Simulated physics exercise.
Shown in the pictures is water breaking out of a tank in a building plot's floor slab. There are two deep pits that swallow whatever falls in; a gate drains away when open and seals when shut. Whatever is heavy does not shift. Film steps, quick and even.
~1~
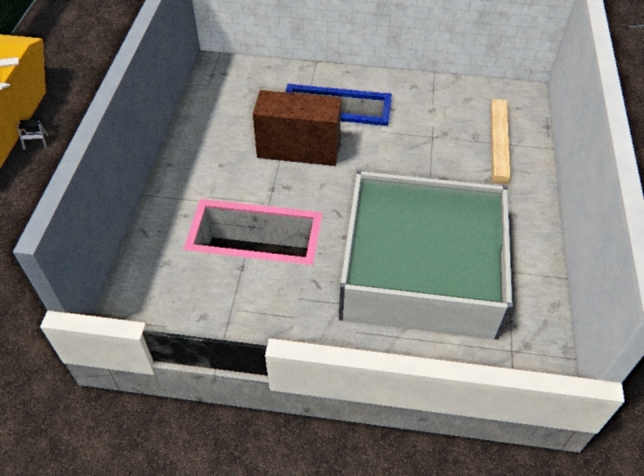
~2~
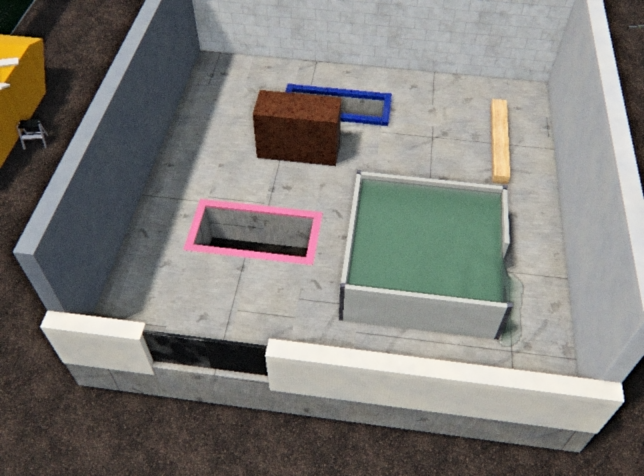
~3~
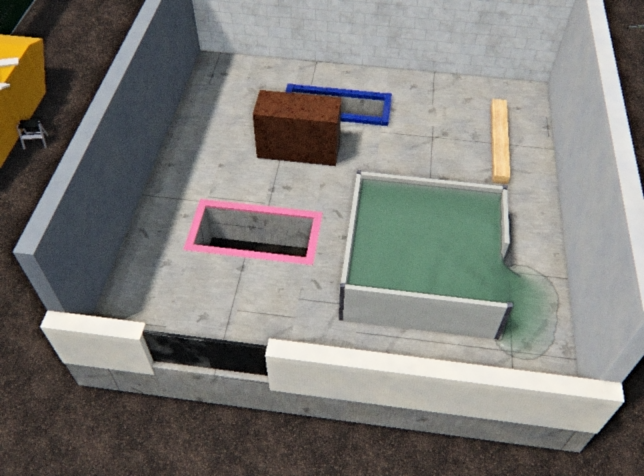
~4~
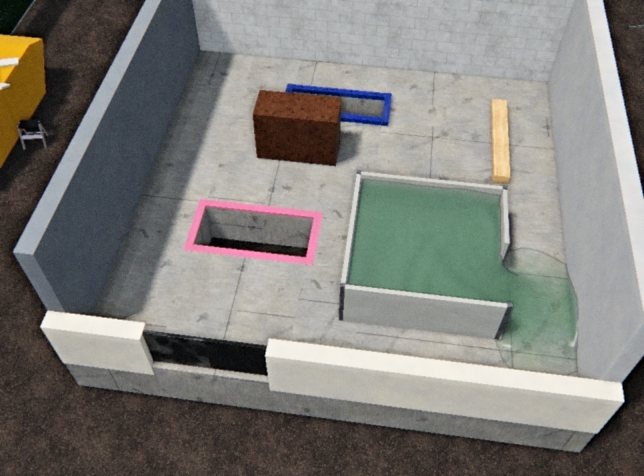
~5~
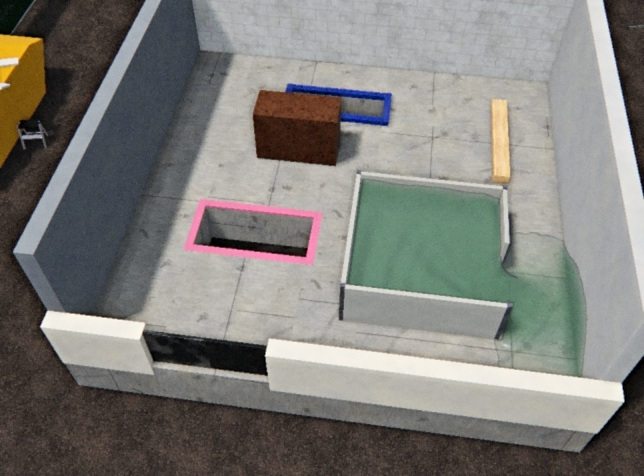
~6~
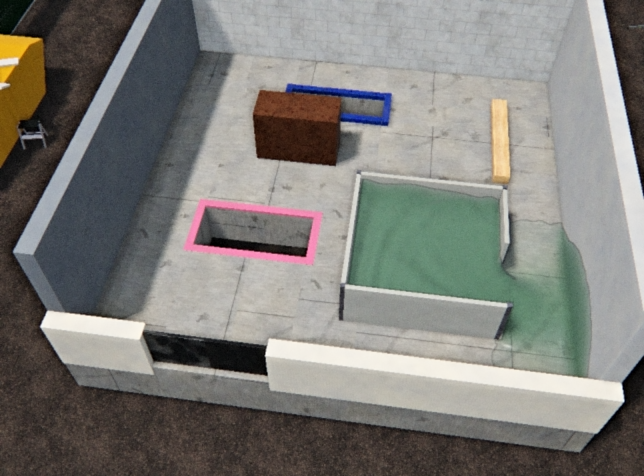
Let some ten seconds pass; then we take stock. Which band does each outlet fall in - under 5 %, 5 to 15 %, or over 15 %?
As I see it, gate: Beneath five per cent; blue pit: Beneath five per cent; pink pit: Five to fifteen per cent.
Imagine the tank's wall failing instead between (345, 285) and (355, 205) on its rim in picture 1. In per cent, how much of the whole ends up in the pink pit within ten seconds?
Per cent: Pink 45.
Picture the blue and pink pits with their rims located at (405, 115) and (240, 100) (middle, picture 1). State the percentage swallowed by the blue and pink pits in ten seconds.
I reckon blue ends up with 0 percent and pink with 25 percent.
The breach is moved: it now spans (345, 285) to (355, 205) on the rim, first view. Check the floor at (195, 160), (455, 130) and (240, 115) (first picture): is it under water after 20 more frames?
Listed in order, they come out sitting in a pool, without a puddle and sitting in a pool.
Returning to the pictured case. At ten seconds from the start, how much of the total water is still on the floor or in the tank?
Roughly 90 per cent.
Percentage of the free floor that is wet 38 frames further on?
Around 90 percent, give or take.
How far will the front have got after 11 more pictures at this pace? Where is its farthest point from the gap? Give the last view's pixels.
(547, 84).
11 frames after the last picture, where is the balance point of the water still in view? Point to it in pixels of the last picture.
Near (462, 279) in the last view.
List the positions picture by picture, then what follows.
In the first picture, still water in the tank at (428, 238).
In the second picture, water pours out at (498, 294) and has run to (511, 340).
In the third picture, water pours out at (497, 296) and has run to (542, 280).
In the fourth picture, the front is at (575, 364), out from the gap at (497, 297).
In the fifth picture, water pours out at (497, 297) and has run to a hidden place.
In the sixth picture, water pours out at (497, 296) and has run to (561, 226).
A moment on, water covers 15 % of the floor; the gate 0 %, the blue pit 0 %, the pink pit 0 %.
Next, water covers 30 % of the floor; the gate 0 %, the blue pit 0 %, the pink pit 0 %.
Then, water covers 55 % of the floor; the gate 0 %, the blue pit 0 %, the pink pit 0 %.
Later, water covers 90 % of the floor; the gate 0 %, the blue pit 0 %, the pink pit 2 %.
In the end, water covers 95 % of the floor; the gate 0 %, the blue pit 1 %, the pink pit 9 %.
